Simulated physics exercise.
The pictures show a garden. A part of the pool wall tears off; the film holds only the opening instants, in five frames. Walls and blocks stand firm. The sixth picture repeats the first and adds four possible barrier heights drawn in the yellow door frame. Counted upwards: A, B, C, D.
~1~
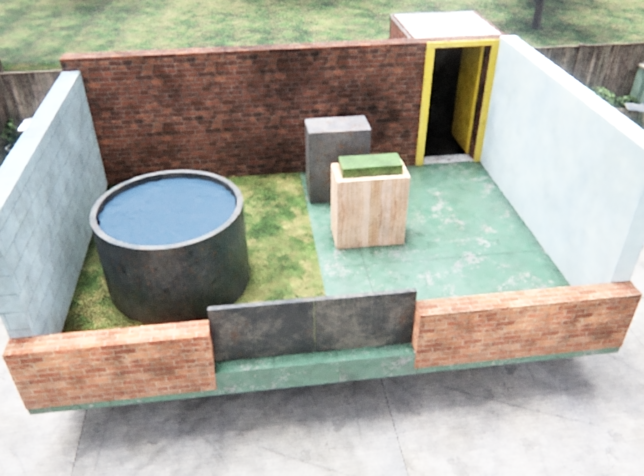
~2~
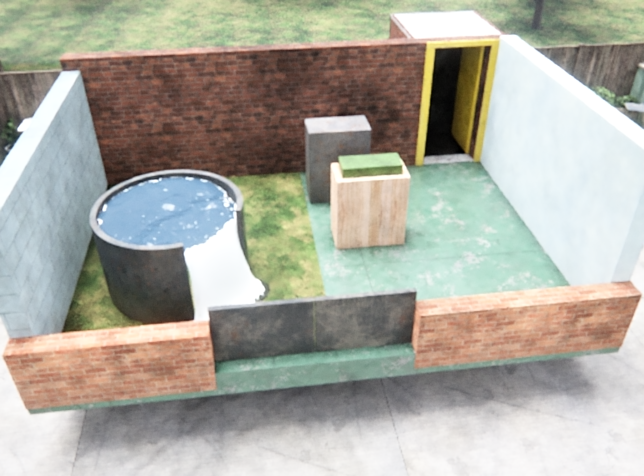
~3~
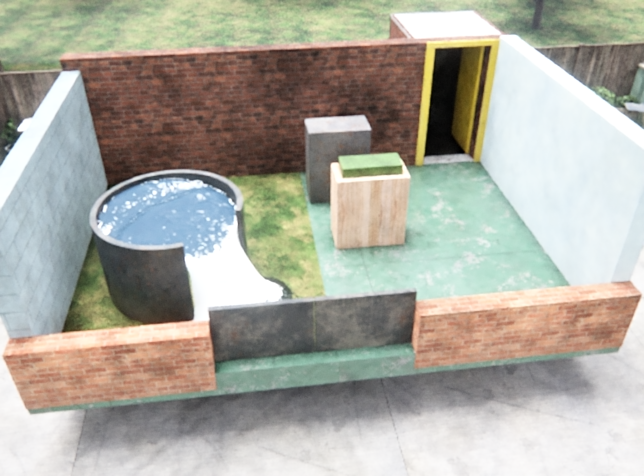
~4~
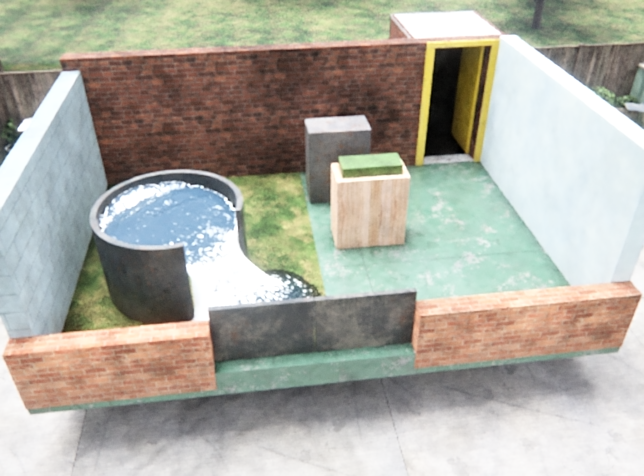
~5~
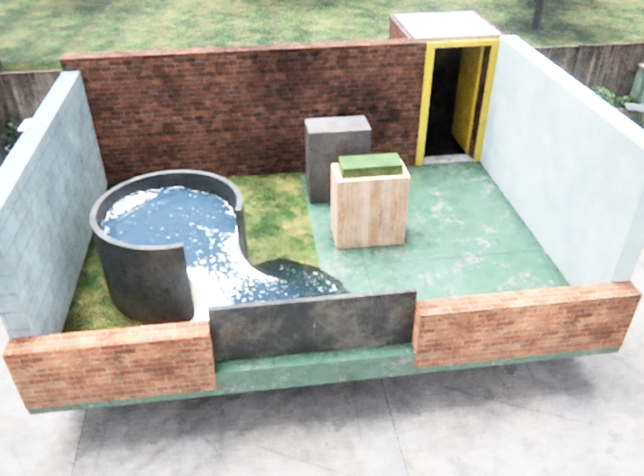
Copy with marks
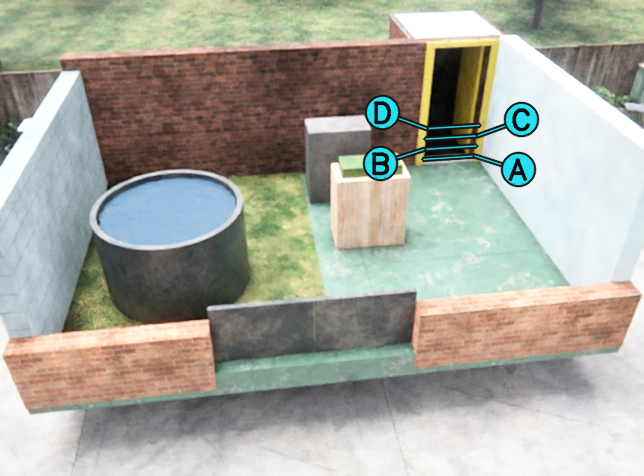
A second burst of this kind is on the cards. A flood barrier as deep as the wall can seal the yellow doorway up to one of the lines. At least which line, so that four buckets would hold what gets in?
Go for B.
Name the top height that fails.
That is height A.
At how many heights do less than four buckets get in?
Three of them.
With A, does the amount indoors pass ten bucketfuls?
Yes, it does.
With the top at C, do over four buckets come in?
No, not at all.
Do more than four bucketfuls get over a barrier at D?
No.
On the marked copy, A at (449, 157); B at (450, 147); C at (451, 137); D at (453, 126); from the bottom up A, B, C, D.
With A, some 25 bucketfuls get in.
With B, a bucket or two gets in.
With C, nothing gets over.
With D, nothing gets over.
